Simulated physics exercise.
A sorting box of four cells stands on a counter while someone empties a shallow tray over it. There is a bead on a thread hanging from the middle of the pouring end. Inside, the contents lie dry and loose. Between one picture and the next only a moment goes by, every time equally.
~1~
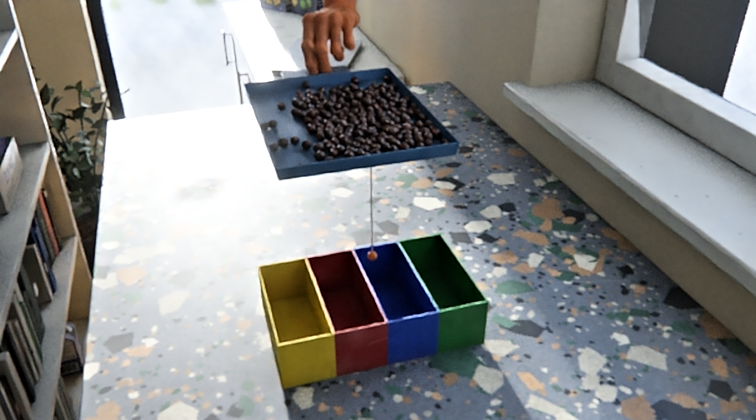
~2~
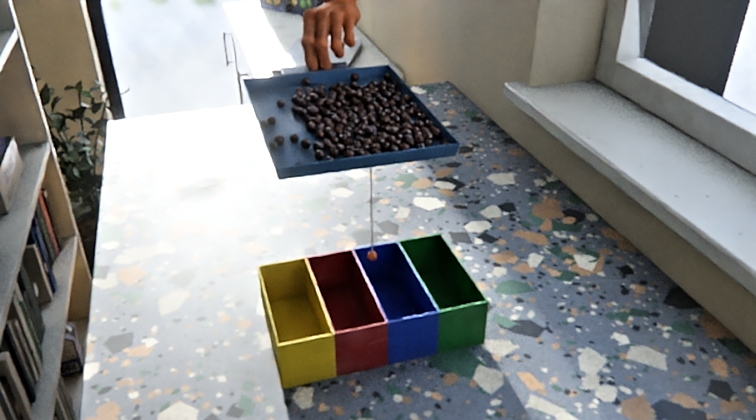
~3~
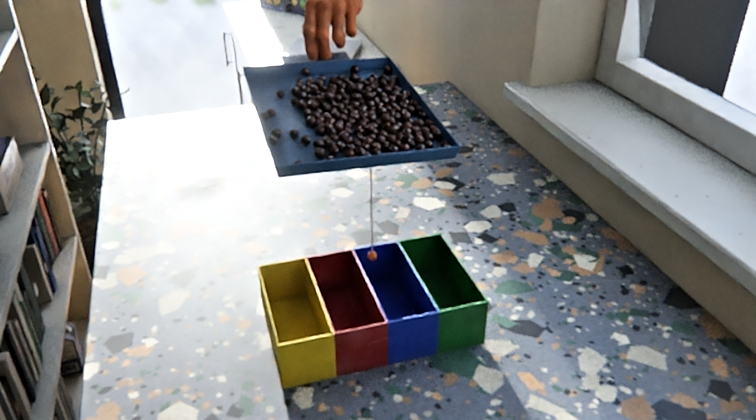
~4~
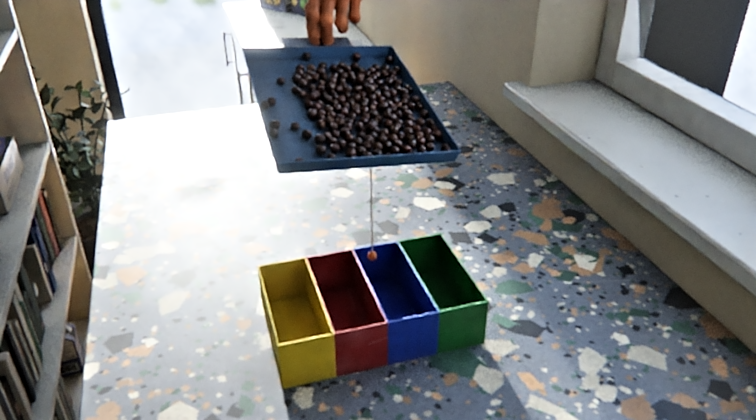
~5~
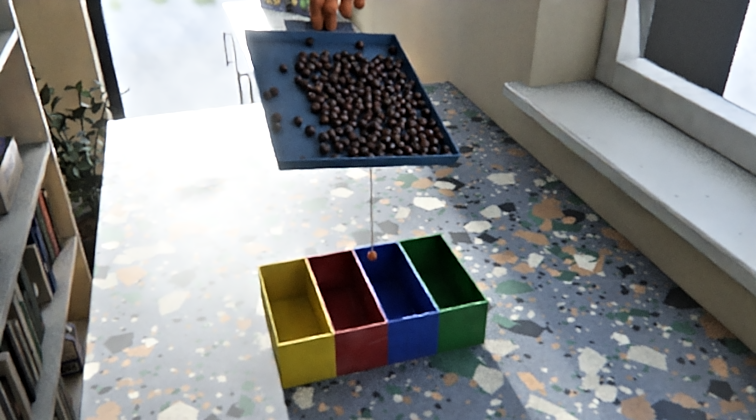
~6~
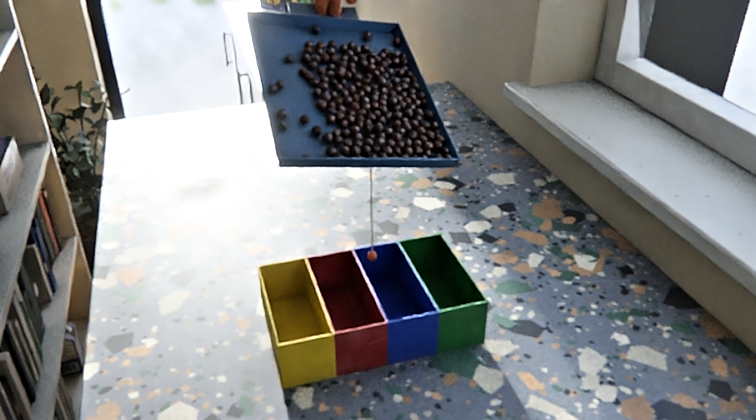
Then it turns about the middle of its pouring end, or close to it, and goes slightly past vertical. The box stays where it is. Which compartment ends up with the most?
The green one.
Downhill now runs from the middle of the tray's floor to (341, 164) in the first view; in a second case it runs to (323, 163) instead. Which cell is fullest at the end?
In order, it comes out as the yellow one and yellow.
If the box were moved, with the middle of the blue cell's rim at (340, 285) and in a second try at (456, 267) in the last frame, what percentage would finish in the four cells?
In order, about 10 and 100 in a hundred.
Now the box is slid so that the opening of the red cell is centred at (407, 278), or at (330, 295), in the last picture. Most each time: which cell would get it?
You'd see the blue one win the first time and green win the second.
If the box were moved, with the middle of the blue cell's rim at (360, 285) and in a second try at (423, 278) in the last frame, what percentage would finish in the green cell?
Respectively 20 % and 50 %.
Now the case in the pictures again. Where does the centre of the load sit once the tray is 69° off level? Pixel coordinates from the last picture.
In the last view the centre sits at roughly (409, 116).
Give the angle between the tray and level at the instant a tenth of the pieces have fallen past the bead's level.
Around 85°, give or take.
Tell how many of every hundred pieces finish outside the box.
Share outside: Near 30 %.
Just after the last frame, tray tipped steeply; almost all on the tray; just a few in the green cell; just a few falling or outside the box.
A moment on, tray tipped past a quarter turn; just a few on the tray; roughly half in the green cell; about a tenth in the blue cell; just a few in the red cell; roughly a third falling or outside the box.
Further on, tray tipped past a quarter turn; roughly half in the green cell; about a tenth in the blue cell; just a few in the red cell; roughly a third falling or outside the box.
When it is over, tray tipped past a quarter turn; roughly half in the green cell; about a tenth in the blue cell; just a few in the red cell; not one in the yellow cell; roughly a third outside the box.
